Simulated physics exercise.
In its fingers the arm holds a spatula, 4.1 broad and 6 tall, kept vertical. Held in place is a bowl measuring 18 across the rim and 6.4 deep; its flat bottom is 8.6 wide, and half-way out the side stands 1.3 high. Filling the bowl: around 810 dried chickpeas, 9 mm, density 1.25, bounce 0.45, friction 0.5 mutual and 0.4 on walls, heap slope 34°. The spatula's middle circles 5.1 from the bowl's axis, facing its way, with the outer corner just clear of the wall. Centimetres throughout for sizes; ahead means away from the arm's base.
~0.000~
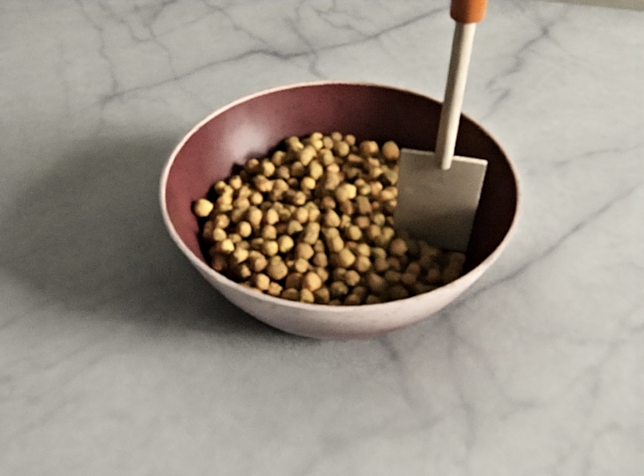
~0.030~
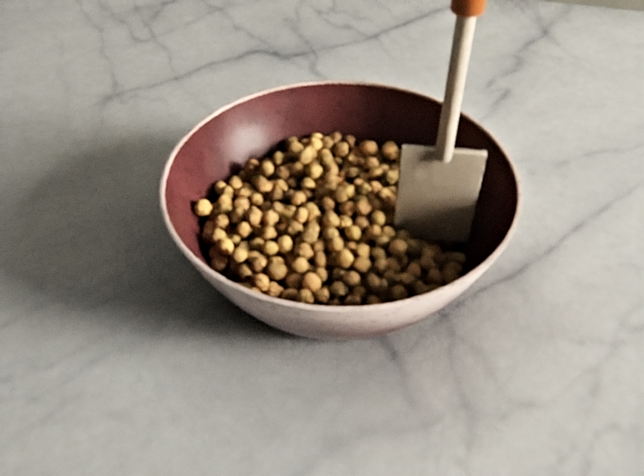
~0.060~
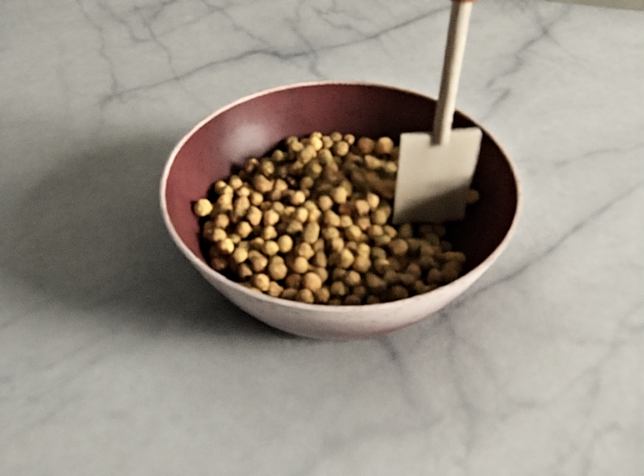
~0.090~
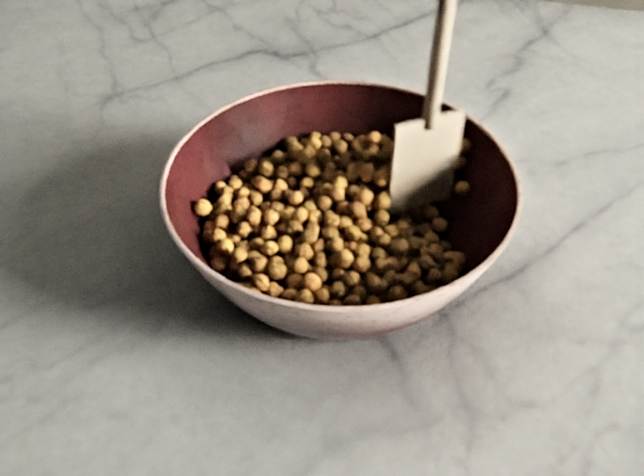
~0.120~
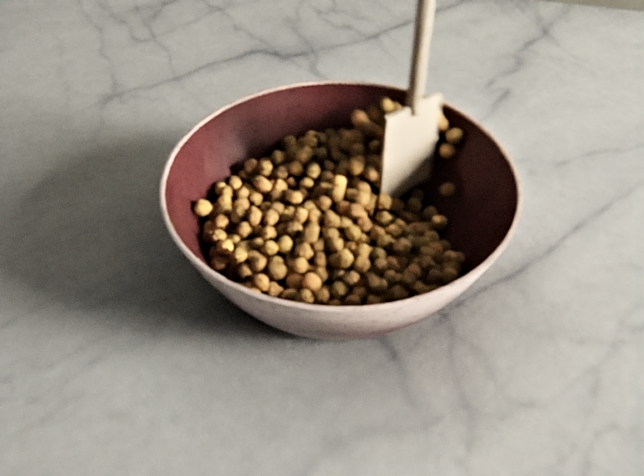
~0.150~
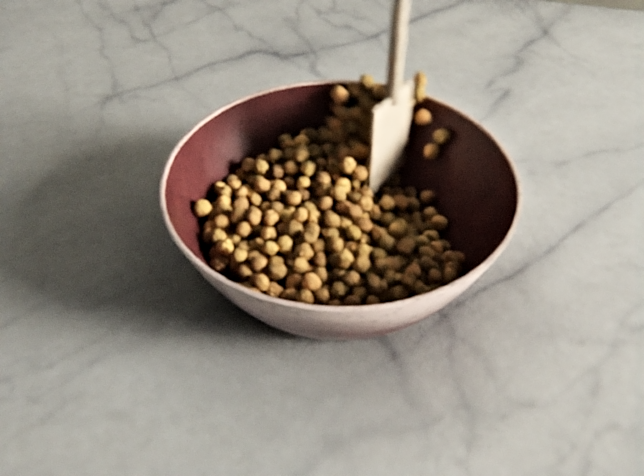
A spatula with an orange and pale handle swept from the right side of a dark red bowl toward its far side, pushing some of the dried chickpeas up against the far wall as it turned edge-on.
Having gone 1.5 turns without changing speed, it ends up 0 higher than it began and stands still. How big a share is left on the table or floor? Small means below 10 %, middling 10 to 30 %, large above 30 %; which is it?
Verdict: Middling.
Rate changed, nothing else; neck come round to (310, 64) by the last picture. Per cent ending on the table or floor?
Roughly 40 per cent.
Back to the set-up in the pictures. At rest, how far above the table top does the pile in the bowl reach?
I'd guess close to 6.5 centimetres.
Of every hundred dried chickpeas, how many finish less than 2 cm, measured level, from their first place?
I'd put it at about 25 in a hundred.
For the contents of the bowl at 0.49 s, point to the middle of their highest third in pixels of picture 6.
Near (326, 272).
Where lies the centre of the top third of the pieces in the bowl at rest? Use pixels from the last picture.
(271, 239).
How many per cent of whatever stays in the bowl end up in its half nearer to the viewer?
Estimate: Some 65 %.
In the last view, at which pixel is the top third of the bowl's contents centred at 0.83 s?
(346, 143).
After 0.49 s, 254° round, highest piece 9 above the table; 739 in the bowl, 48 on the table or floor, 20 in flight or on the tool.
After 0.83 s, 77° round, highest piece 8 above the table; 658 in the bowl, 139 on the table or floor, 10 in flight or on the tool.
After 1.20 s, 180° round, highest piece 6 above the table; 624 in the bowl, 183 on the table or floor.
After 1.90 s, 180° round, highest piece 6 above the table; 624 in the bowl, 183 on the table or floor.
In the end, 624 in the bowl, 183 on the table or floor. That is 23 % on the table or floor.
